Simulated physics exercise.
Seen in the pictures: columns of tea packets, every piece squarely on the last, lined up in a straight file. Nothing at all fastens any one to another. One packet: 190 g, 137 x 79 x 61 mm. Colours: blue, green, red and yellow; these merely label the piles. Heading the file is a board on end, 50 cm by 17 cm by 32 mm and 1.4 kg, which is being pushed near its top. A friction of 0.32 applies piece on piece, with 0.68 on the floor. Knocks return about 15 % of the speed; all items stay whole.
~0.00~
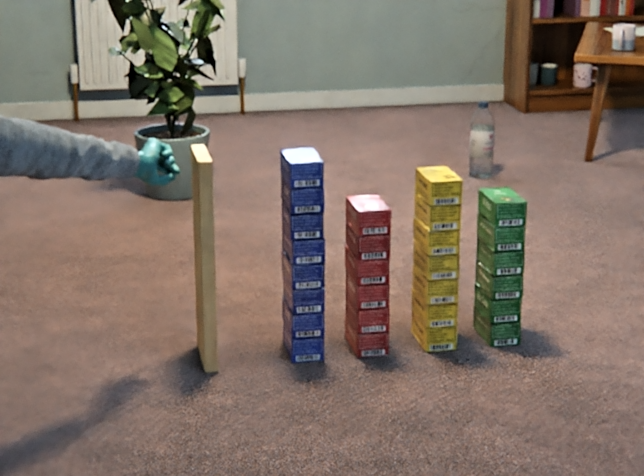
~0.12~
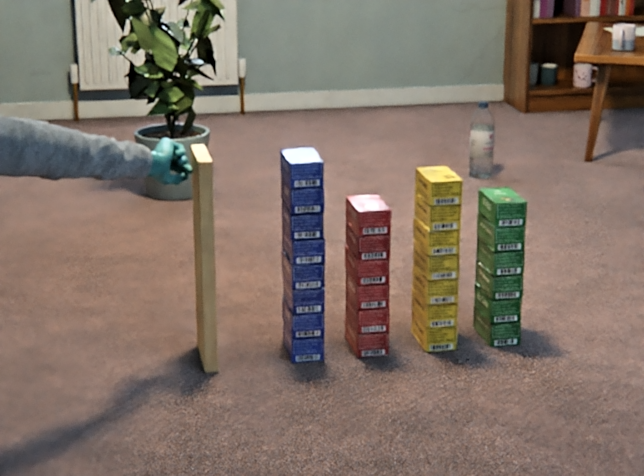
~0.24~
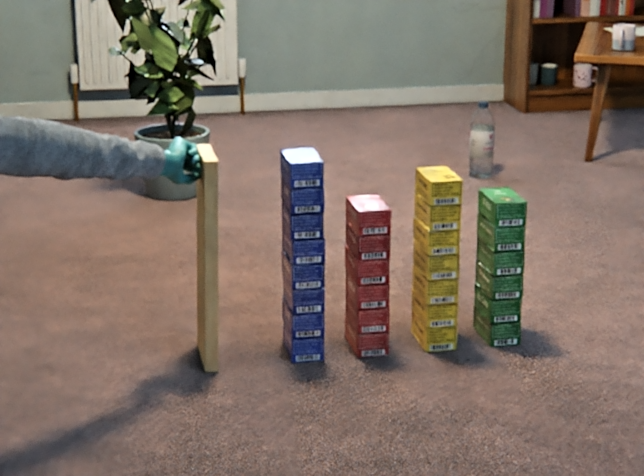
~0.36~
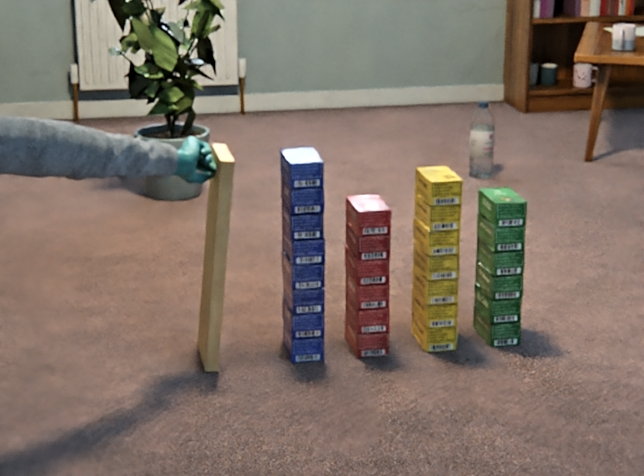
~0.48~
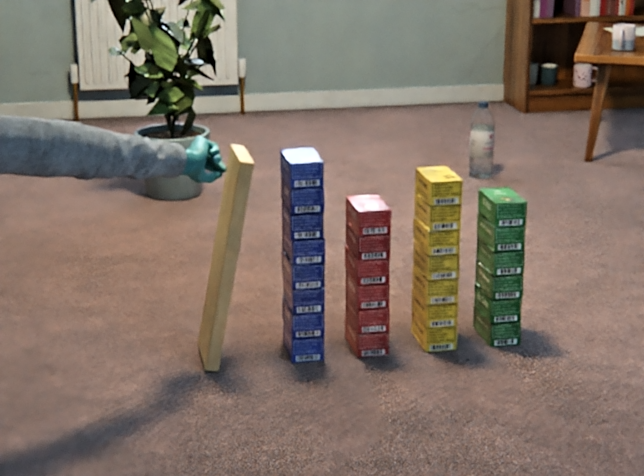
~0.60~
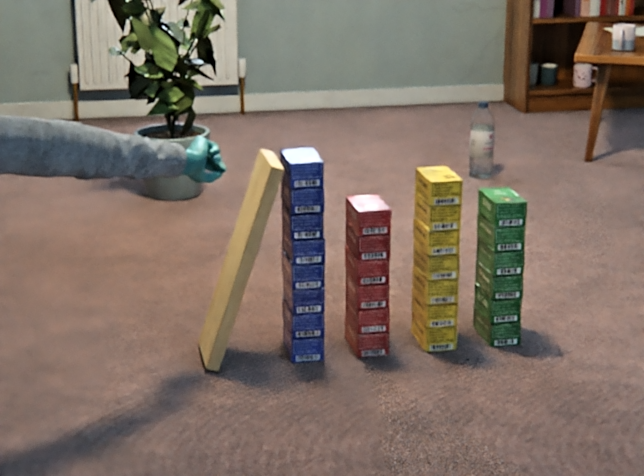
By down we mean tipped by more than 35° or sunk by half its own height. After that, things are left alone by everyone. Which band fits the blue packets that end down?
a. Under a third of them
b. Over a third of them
The answer is b.
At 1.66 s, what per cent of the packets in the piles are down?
By then 85 %.
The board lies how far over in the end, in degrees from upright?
Roughly 65 degrees off upright.
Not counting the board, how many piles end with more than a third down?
That comes to 4.
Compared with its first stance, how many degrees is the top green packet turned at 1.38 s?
Some 10 degrees.
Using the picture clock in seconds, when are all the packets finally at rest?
About 2.5 s.
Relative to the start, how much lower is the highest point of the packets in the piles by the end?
Roughly 26 cm.
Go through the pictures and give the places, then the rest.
In the first picture (pixels give the middle of a visible side), finger (168, 171) 48 mm short, board 0° from upright; top blue packet (307, 175); top red packet (375, 223); none of the others has stirred.
Finger (181, 170) 19 mm short, board 0° from upright; top blue packet (307, 175), in the second picture.
Finger (194, 169) 10 mm in, board 1° from upright; top blue packet (307, 175), in the third picture.
Finger (206, 169) 38 mm in, board 6° from upright; top blue packet (307, 175); none of the others has stirred, in the fourth picture.
Finger (215, 168) 57 mm in, stopped, board 11° from upright; top blue packet (307, 175); none of the others has stirred, in the fifth picture.
Finger (215, 168) 57 mm in, stopped, board 19° from upright; top blue packet (307, 175); top green packet (512, 215); none of the others has stirred, in the sixth picture.
After 1.10 s, board 44° from upright; 5 of the 8 blue packets down (5 of 27 in all colours); top blue packet 17° from how it stood, 7 cm lower; top red packet 17° from how it stood.
After 1.38 s, board 74° from upright; 6 of the 8 blue packets down (13 of 27 in all colours); top blue packet 14° from how it stood, 13 cm lower; top yellow packet 20° from how it stood, 36 mm lower.
After 1.66 s, board 65° from upright; 6 of the 8 blue packets down (23 of 27 in all colours); top blue packet 53° from how it stood, 26 cm lower; top green packet on its side.
In the end (2.6 s), board 65° from upright; 6 of the 8 blue packets down (23 of 27 in all colours); top blue packet 54° from how it stood, 29 cm lower; top green packet upside down. That is 75 per cent. From the last view, middles, top blue packet near (552, 269).
